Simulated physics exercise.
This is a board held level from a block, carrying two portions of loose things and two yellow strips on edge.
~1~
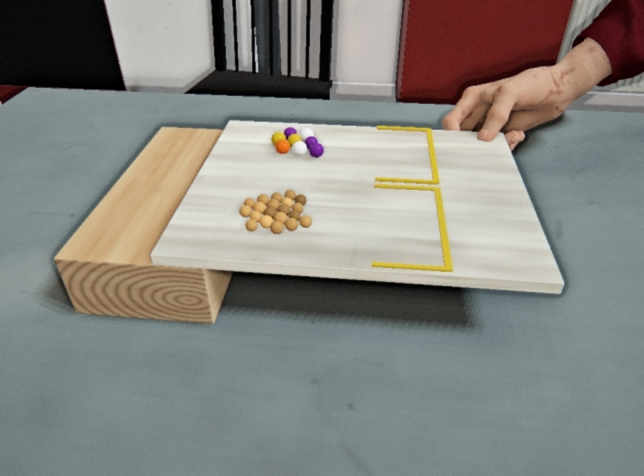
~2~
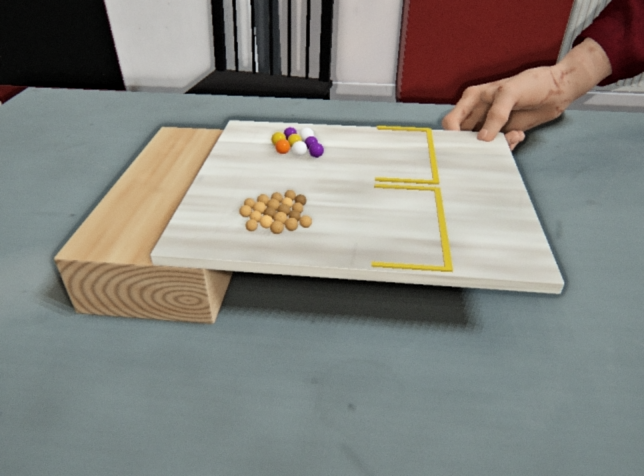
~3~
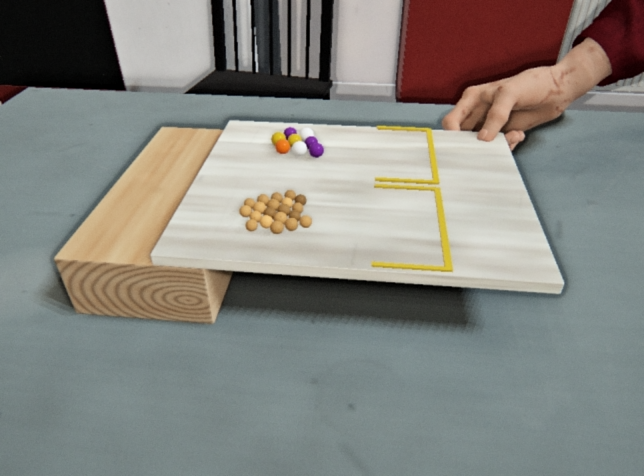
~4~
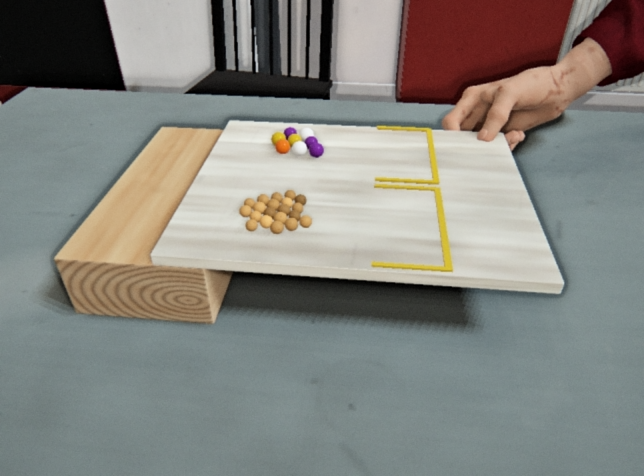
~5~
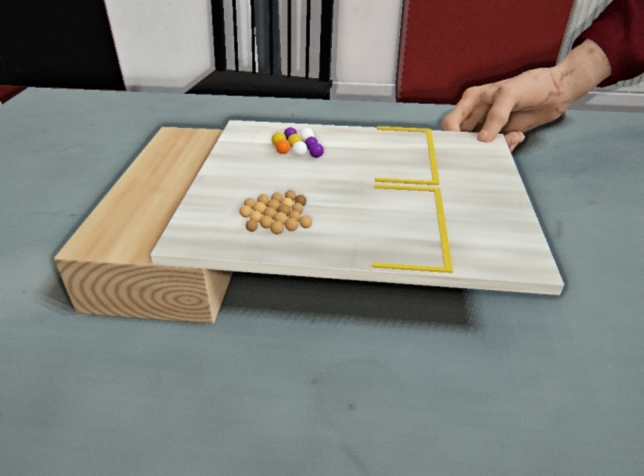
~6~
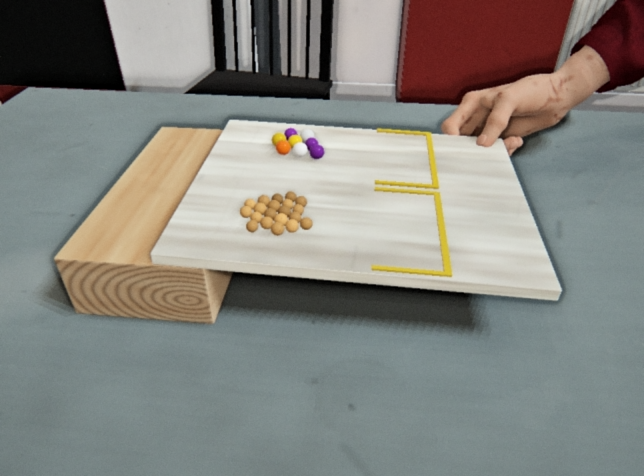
On a grey-blue tabletop, a pale board reaches from a wooden block on the left to a hand gripping its far right corner, carrying round wooden beads, colourful gumballs and yellow strips. Everything stays still at first, then the hand lowers its end very slightly while both batches stay put.
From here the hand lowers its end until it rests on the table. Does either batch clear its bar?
The front batch gets over its bar; the back batch gets over its bar.
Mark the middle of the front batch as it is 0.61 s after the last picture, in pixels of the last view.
At about (338, 234).
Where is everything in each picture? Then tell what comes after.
Held end of the board (546, 279), level; block (184, 210), about a quarter as high as the board is long; front batch (284, 211), a few round wooden beads; back batch (295, 141), a few gumballs; front bar (442, 225), much lower than a piece; back bar (432, 154), much lower than a piece, in the first picture.
Held end of the board (546, 279), level; back batch (295, 141), in the second picture.
Held end of the board (546, 279), level; front batch (284, 211), in the third picture.
Held end of the board (546, 279), level; back batch (295, 141), in the fourth picture.
Held end of the board (546, 281), level; front batch (284, 211), in the fifth picture.
Held end of the board (544, 286), down by 1°; block (184, 210); front batch (284, 212), not moving; back batch (295, 142), not moving; front bar (442, 230); back bar (432, 158), in the sixth picture.
Then, 0.27 s later than the last frame, board sloping at 6°; front batch where it was; back batch on its way down.
Then, 0.61 s later than the last frame, board sloping at 11°; front batch on its way down; back batch on its way down.
Then, 0.98 s later than the last frame, board resting at 14°; front batch almost all past its bar; back batch every one past its bar.
When it is over, board resting at 14°; front batch every one past its bar; back batch every one past its bar.
